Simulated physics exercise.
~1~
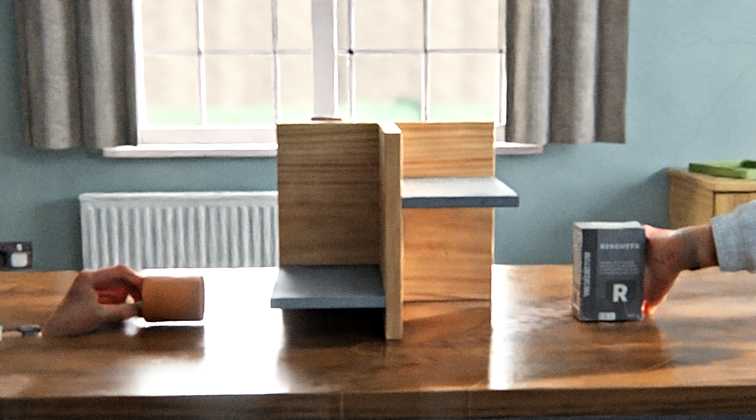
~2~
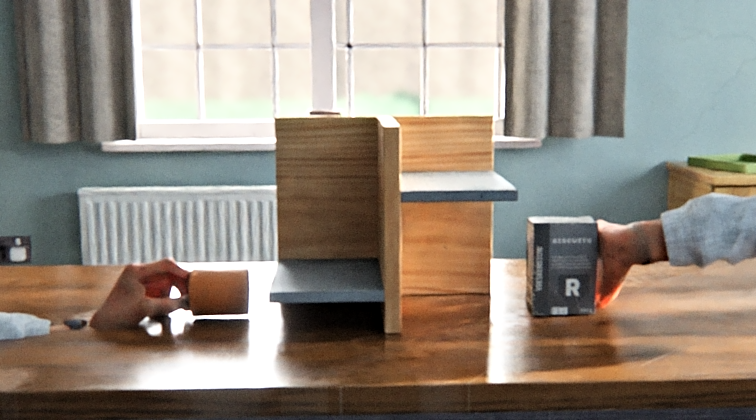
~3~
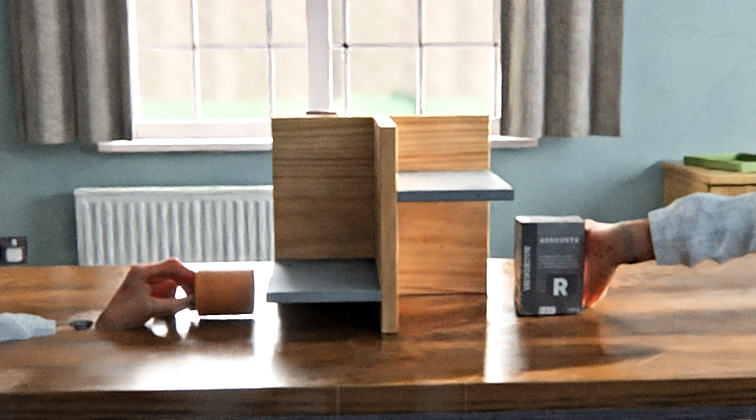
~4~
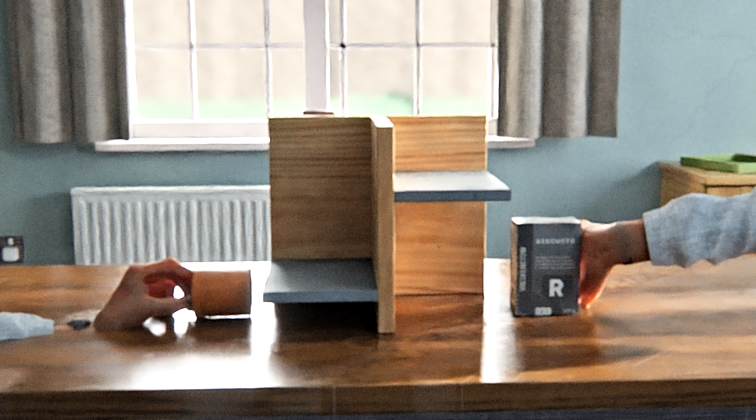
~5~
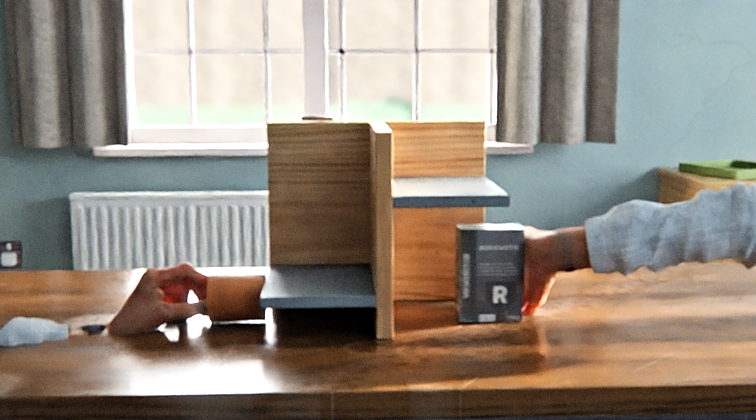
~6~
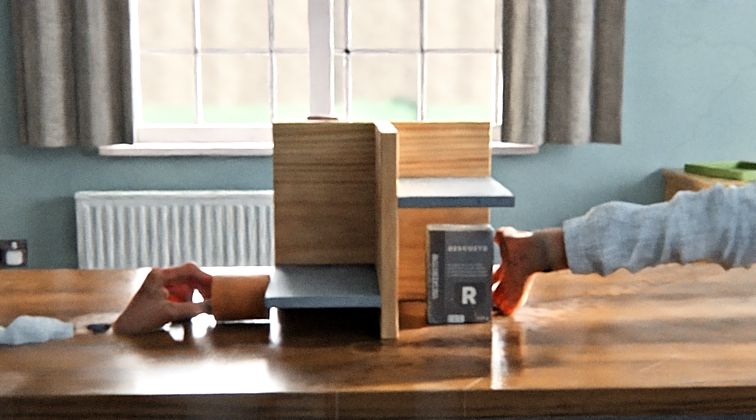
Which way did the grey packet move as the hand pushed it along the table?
The grey packet moved to the left, toward the shelf.
On a wooden table by a window, two hands pushed an orange beaker and a grey packet toward a two-sided shelf; the beaker stopped at the edge of the low left board, while the packet slid in under the higher right one.
